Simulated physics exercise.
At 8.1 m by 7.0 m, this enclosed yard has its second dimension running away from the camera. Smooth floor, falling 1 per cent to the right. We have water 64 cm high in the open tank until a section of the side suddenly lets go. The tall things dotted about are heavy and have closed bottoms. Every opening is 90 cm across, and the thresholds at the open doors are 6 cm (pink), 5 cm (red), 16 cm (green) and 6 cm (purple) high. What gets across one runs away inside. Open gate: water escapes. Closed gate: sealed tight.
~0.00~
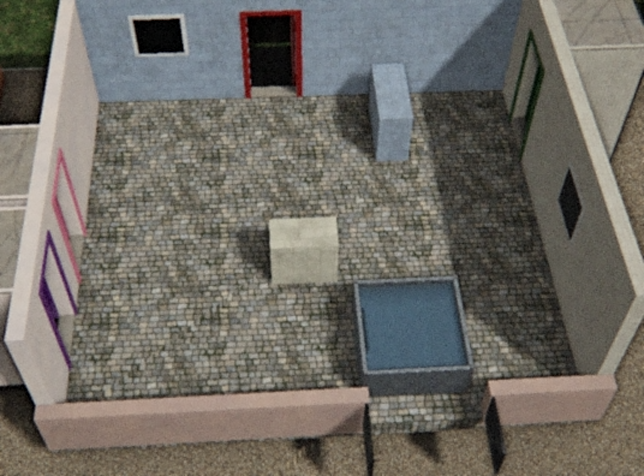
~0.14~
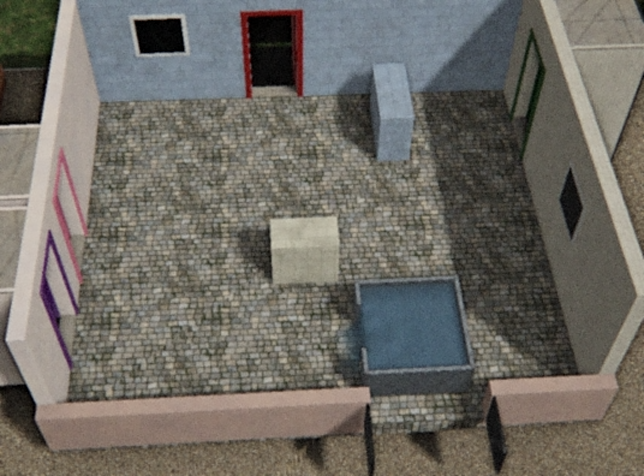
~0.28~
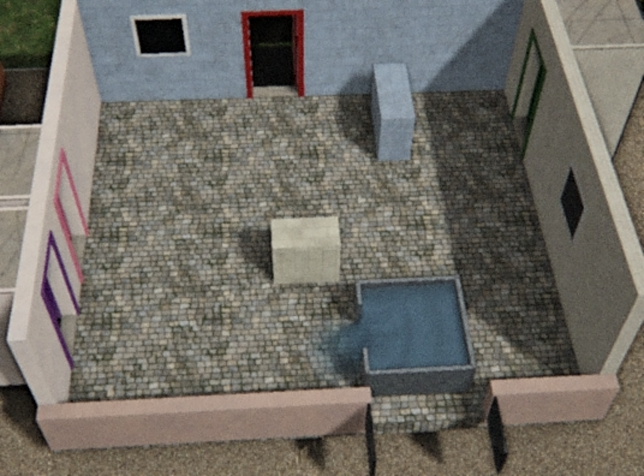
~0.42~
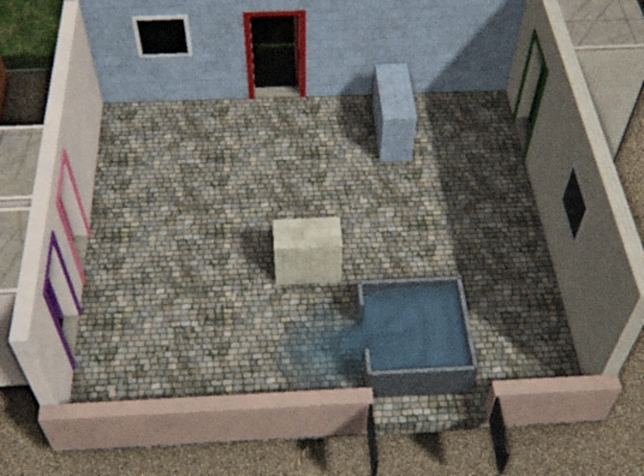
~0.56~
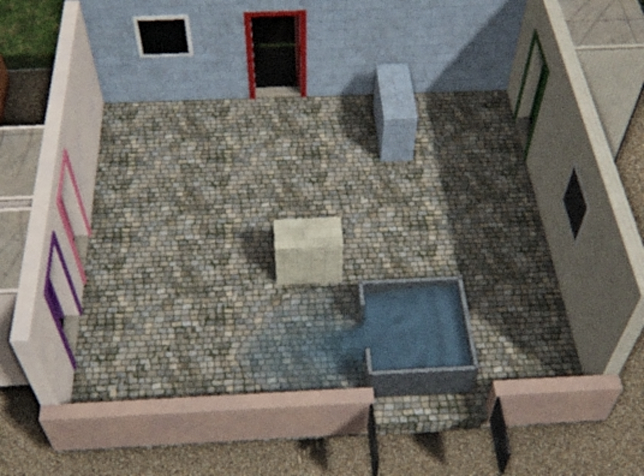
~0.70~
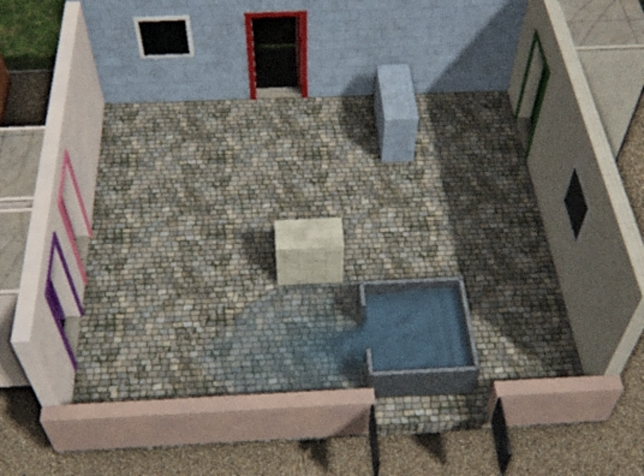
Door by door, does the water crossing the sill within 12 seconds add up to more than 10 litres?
At the end, at the pink door the total will be higher than the limit, at the red door the total will be lower than the limit, at the green door the total will be lower than the limit, at the purple door the total will be higher than the limit.
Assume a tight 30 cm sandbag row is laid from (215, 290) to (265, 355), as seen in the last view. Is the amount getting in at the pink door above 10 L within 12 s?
Well, at pink the limit is respected.
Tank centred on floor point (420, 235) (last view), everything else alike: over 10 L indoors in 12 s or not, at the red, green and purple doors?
Well, against that limit, at red it's within bounds, at green it's within bounds, and at purple it's within bounds.
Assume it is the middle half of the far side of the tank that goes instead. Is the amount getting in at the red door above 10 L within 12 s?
Relative to that limit, red ends up on the high side.
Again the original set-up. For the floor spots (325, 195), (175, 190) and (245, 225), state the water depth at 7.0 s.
Close to 0, 4 and 2 centimetres.
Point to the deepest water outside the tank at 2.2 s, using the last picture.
Close to (70, 426).
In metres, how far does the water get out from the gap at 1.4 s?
It's close to 4.4 metres.
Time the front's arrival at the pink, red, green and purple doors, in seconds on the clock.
Door times: Pink 2.2 s / red 7.0 s / green 11.5 s / purple 1.6 s.
After 1.4 s water covers 20 % of the floor and is deepest (34 cm) near (359, 351); pink door not reached, red door not reached, green door not reached, purple door not reached.
After 2.2 s water covers 30 % of the floor and is deepest (28 cm) near (70, 426); pink door not reached, red door not reached, green door not reached, purple door 14 cm at the sill, 8 L in.
After 3.5 s water covers 30 % of the floor and is deepest (18 cm) near (359, 351); pink door 11 cm at the sill, 19 L in, red door not reached, green door not reached, purple door 14 cm at the sill, 54 L in.
After 7.0 s water covers 50 % of the floor and is deepest (10 cm) near (202, 388); pink door 4 cm at the sill, 29 L in, red door 3 cm at the sill, 0 L in, green door not reached, purple door 8 cm at the sill, 96 L in.
After 12.0 s water covers 70 % of the floor and is deepest (10 cm) near (373, 126); pink door 2 cm at the sill, 29 L in, red door 4 cm at the sill, 0 L in, green door 2 cm at the sill, 0 L in, purple door 2 cm at the sill, 99 L in.
